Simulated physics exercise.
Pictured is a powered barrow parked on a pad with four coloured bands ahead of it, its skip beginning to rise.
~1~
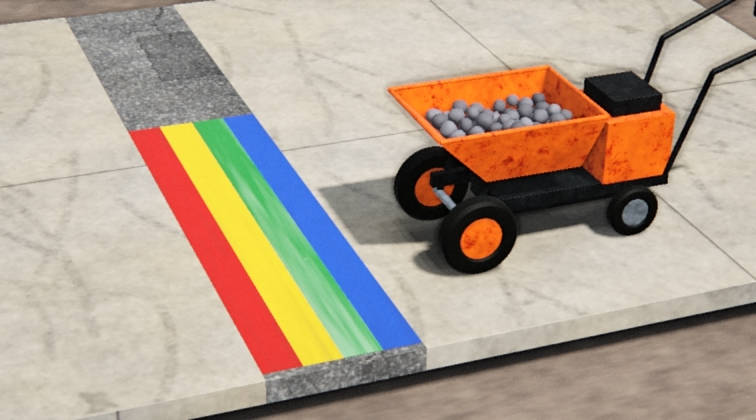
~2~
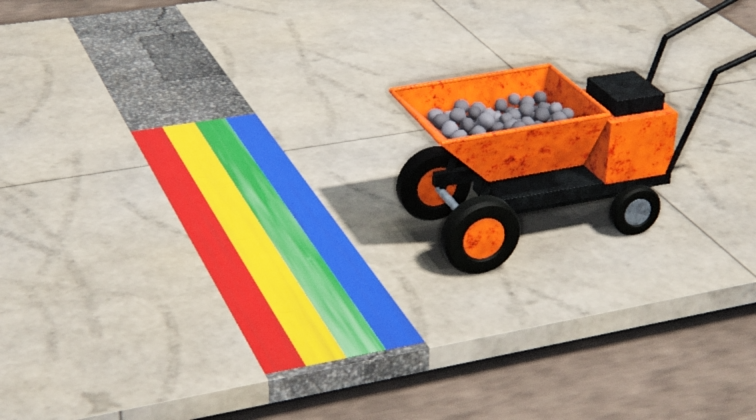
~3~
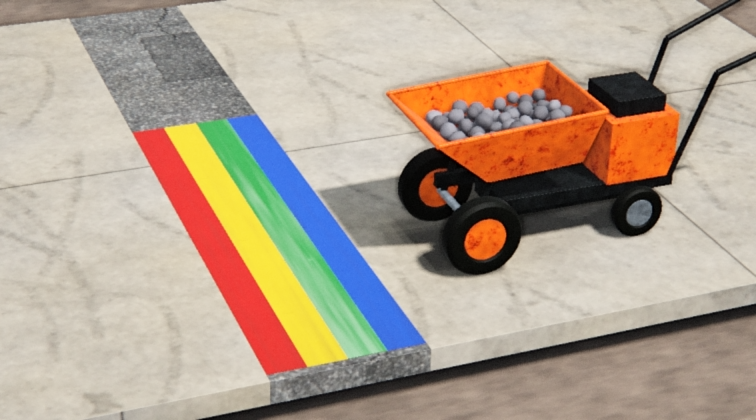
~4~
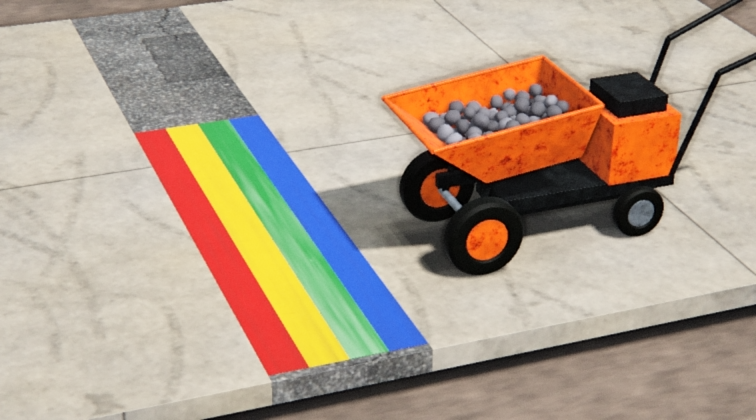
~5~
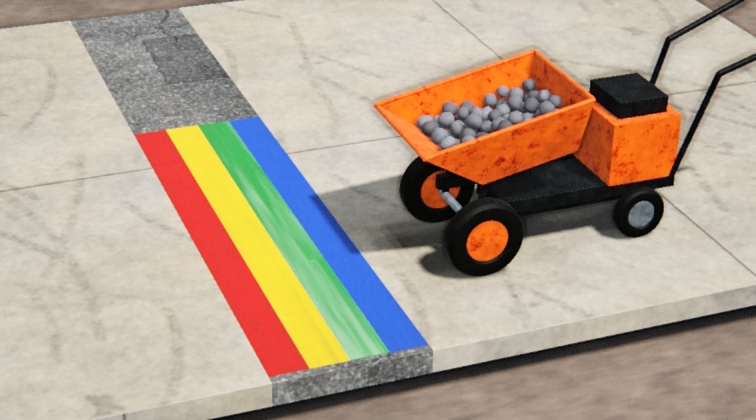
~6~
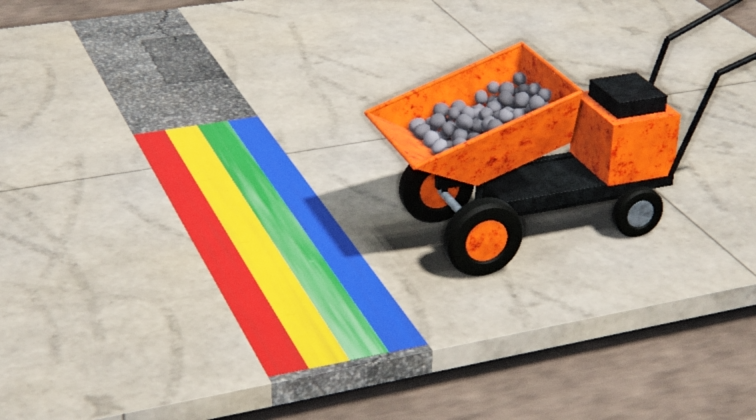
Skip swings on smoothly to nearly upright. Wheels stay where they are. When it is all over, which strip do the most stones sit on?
On the green strip.
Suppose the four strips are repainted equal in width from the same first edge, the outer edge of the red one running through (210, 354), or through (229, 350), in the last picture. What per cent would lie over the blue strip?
Shares: Close to 20 %; close to 10 %.
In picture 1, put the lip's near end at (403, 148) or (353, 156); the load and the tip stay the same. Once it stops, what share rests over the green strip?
The shares come out close to 10 and 0 per cent, in that order.
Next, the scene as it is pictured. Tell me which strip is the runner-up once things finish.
That yellow strip.
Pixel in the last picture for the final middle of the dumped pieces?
(292, 269).
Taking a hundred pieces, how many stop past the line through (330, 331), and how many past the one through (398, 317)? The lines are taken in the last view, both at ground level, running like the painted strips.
Near 40 % and near 80 %, in that order.
Just after the last frame, skip tipped steeply; every one in the skip.
A moment on, skip tipped right over; roughly half in the skip; about a tenth over the blue strip; roughly a third over the green strip; about a tenth over the yellow strip.
Further on, skip tipped right over; about a tenth in the skip; about a tenth over the blue strip; roughly a third over the green strip; roughly a quarter over the yellow strip; about a tenth over the red strip; about a tenth off the paint.
When it is over, skip tipped right over; roughly a quarter in the skip; about a tenth over the blue strip; roughly a third over the green strip; roughly a quarter over the yellow strip; about a tenth over the red strip; about a tenth off the paint.
